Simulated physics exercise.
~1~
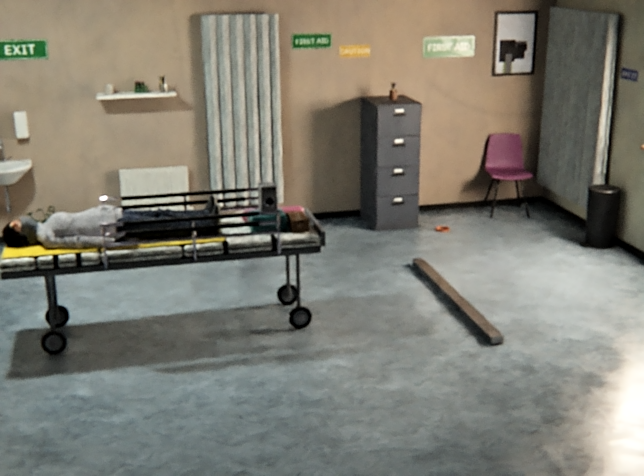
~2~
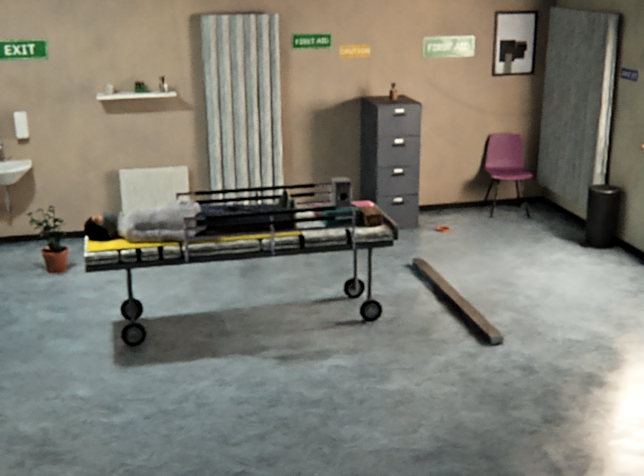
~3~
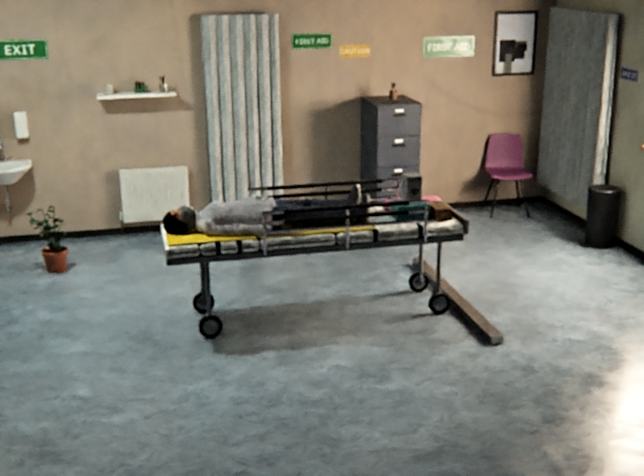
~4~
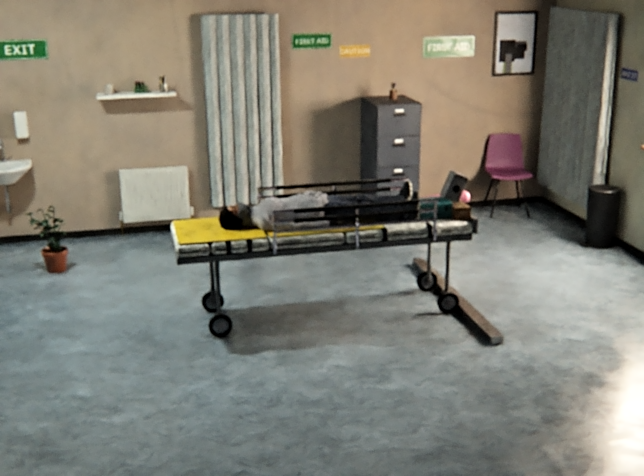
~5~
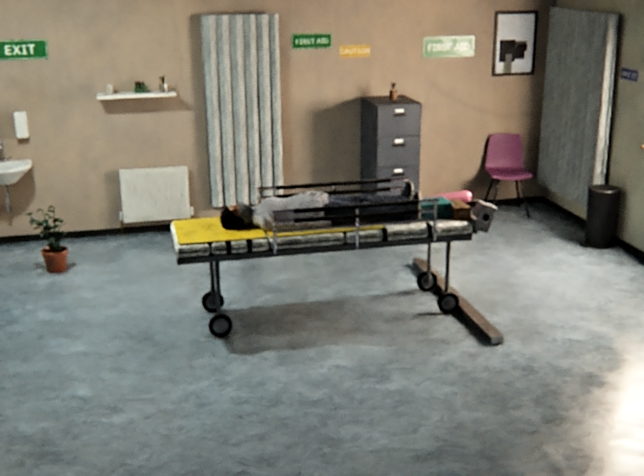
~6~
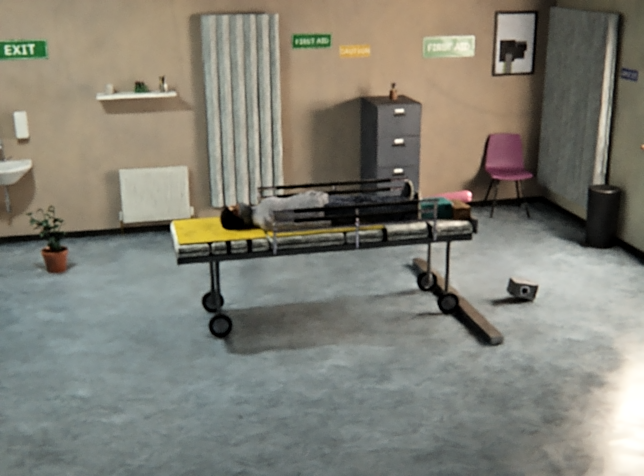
A beige-walled medical room with a grey floor is seen from a fixed, slightly raised view, with a dark filing cabinet and a purple chair at the back. A person lies face up on a wheeled trolley with yellow bedding, head to the left, with a grey pump and other small items near the feet. The trolley rolls right until it stops at a long wooden sill on the floor. The person slides a little farther toward the foot end, and the pump tips, tumbles over the end and drops. It ends on its side on the floor, while the person and the other items stay aboard.
